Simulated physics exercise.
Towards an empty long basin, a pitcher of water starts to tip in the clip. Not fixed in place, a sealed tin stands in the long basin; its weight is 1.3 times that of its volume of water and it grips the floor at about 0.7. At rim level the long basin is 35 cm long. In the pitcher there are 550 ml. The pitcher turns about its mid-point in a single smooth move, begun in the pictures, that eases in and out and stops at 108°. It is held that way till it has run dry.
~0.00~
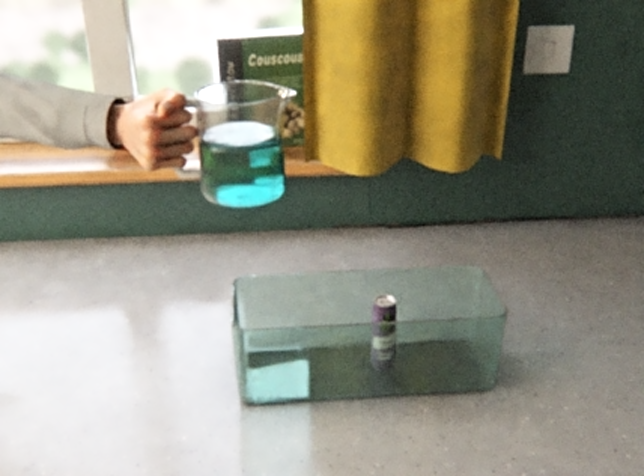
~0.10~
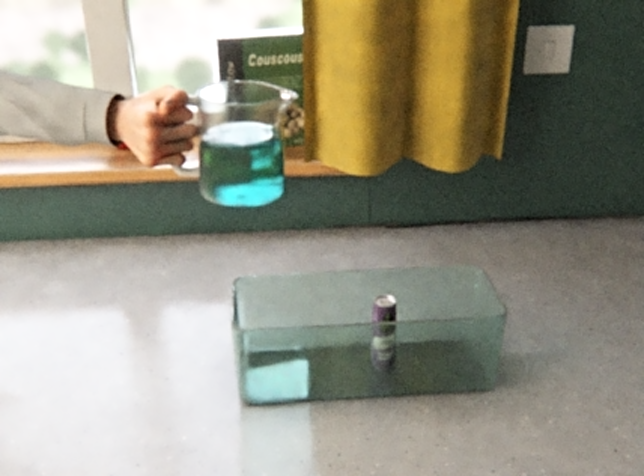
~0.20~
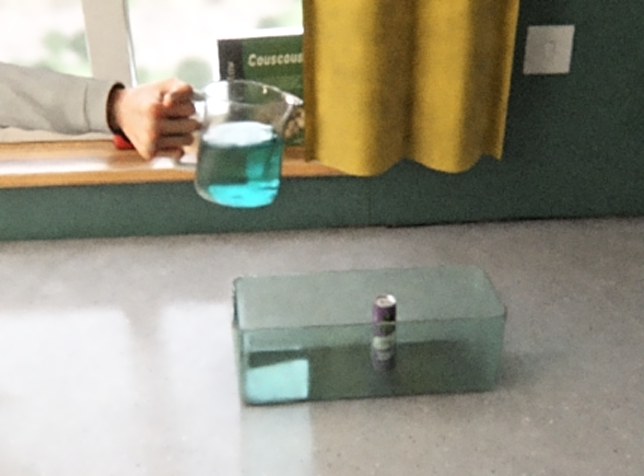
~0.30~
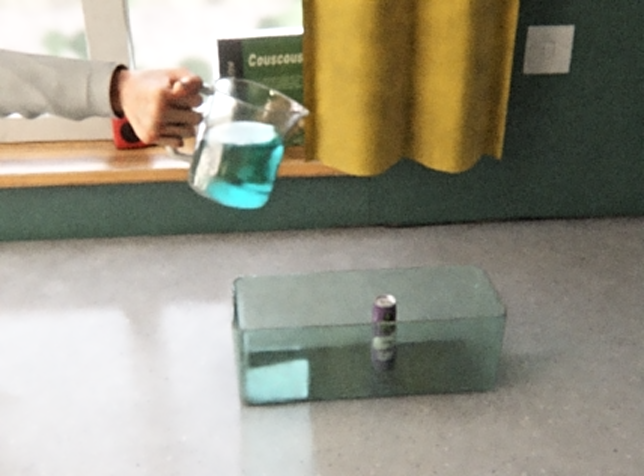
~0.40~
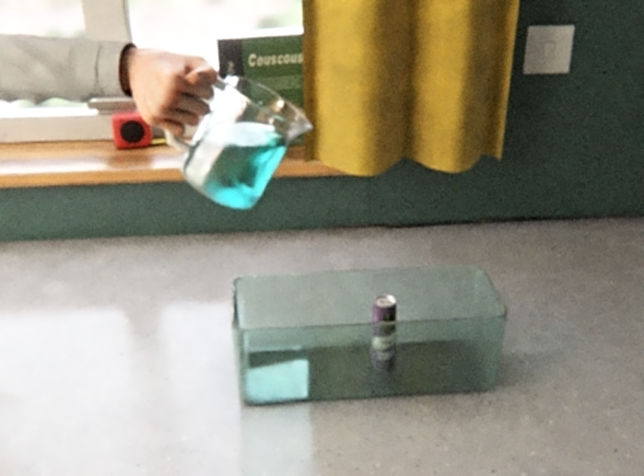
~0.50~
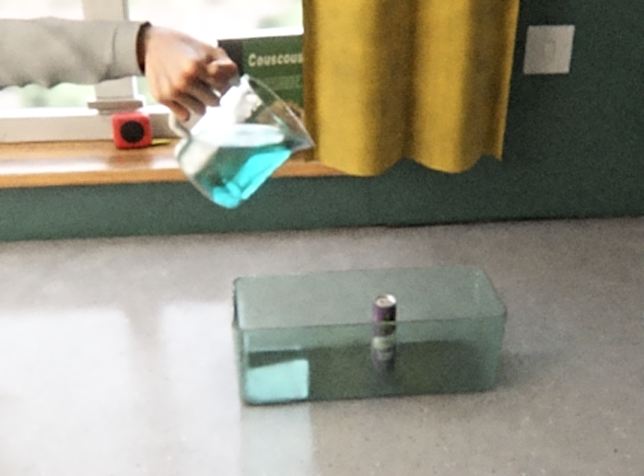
The clip opens on a hand at the left holding a glass pitcher of blue-green water upright above a clear long basin, with a small tin standing inside it. Slowly at first, then more quickly, the hand tilts the pitcher to the right, uncovering a red object on the windowsill behind.
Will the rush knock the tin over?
It goes down.
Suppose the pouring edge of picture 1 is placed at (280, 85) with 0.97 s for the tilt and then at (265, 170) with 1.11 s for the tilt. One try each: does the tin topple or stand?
First it stays on its base; then it stays on its base.
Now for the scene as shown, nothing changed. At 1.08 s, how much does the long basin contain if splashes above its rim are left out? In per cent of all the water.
I reckon close to 60 per cent.
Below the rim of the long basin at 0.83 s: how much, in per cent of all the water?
Some 6 per cent.
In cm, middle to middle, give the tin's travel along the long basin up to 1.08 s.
Reading: Roughly 3 cm.
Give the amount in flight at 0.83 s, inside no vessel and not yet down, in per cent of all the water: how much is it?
Near 30 per cent at that time.
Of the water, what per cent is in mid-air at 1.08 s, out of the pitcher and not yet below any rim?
Roughly 24 %.
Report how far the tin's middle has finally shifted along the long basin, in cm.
It finishes around 9.0 cm from where it began.
After 0.83 s the tilt is 92° and 65 per cent is still to pour; the tin stands where it began.
After 1.08 s the tilt is 108° and 17 per cent is still to pour; the tin stands 3 cm from where it began.
After 1.33 s the tilt is 108° and 2 per cent is still to pour; the tin leans 36°.
After 1.61 s the tilt is 108° and 0 per cent is still to pour; the tin lies on its side.
In the end the tin lies on its side.
